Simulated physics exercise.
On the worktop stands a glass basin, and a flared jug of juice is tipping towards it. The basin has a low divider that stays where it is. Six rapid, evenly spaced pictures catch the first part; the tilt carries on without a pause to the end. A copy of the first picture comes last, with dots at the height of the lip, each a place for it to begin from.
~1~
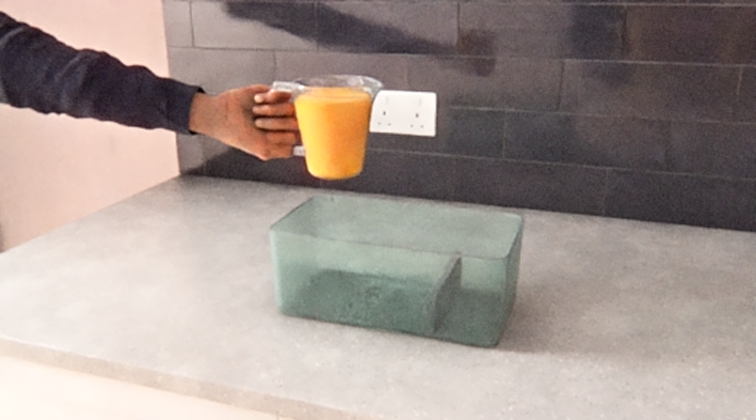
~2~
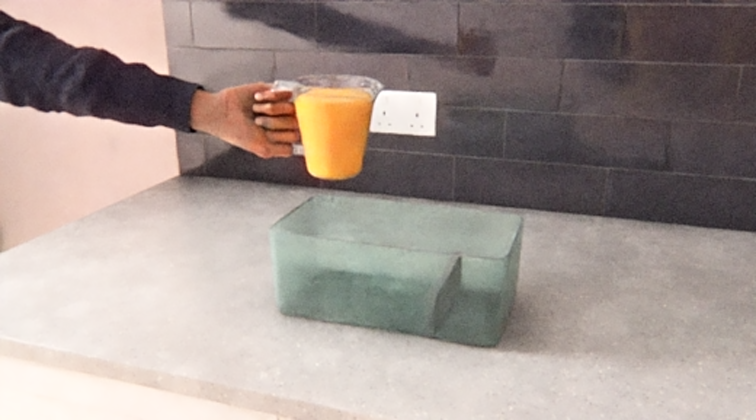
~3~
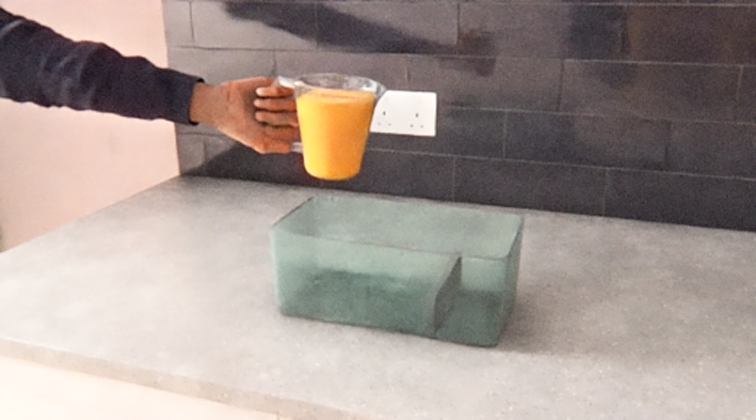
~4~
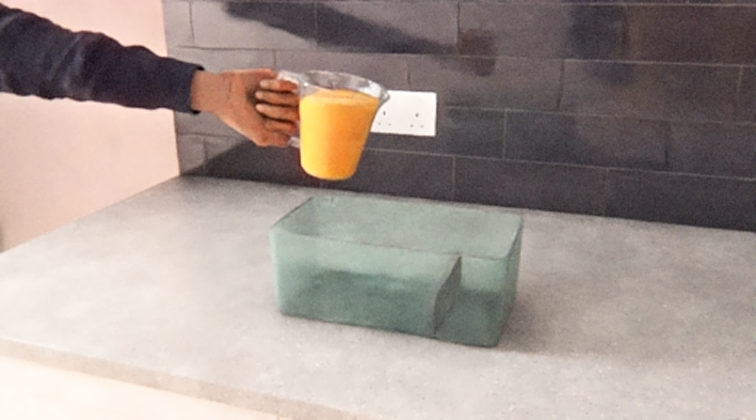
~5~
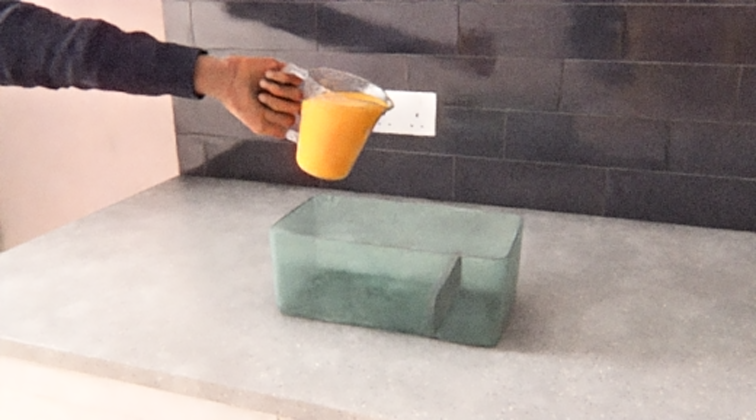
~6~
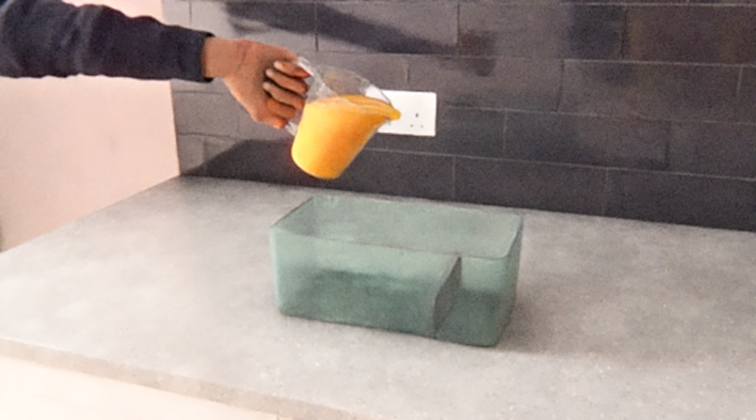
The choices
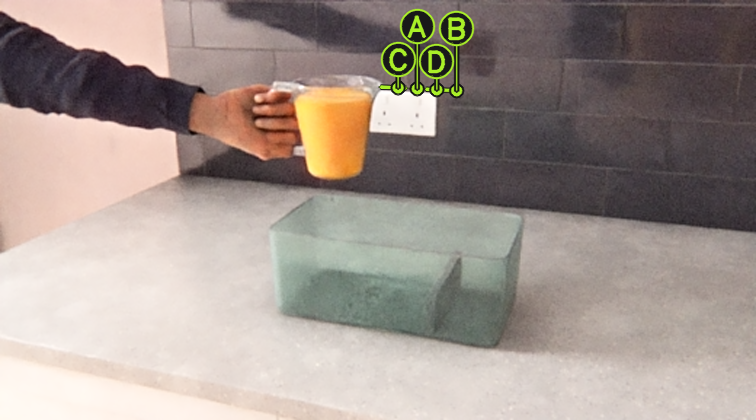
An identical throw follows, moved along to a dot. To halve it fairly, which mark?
Take C.
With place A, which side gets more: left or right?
The right side.
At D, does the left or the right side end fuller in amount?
More ends on the right.
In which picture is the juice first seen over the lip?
Picture 6.
On the marked copy, A at (417, 88); B at (456, 90); C at (398, 87); D at (436, 89).
If A is chosen, about 25 % ends left of the wall and 73 % right of it.
If B is chosen, about 11 % ends left of the wall and 86 % right of it; 3 % is lost outside.
If C is chosen, about 55 % ends left of the wall and 44 % right of it.
If D is chosen, about 15 % ends left of the wall and 83 % right of it.
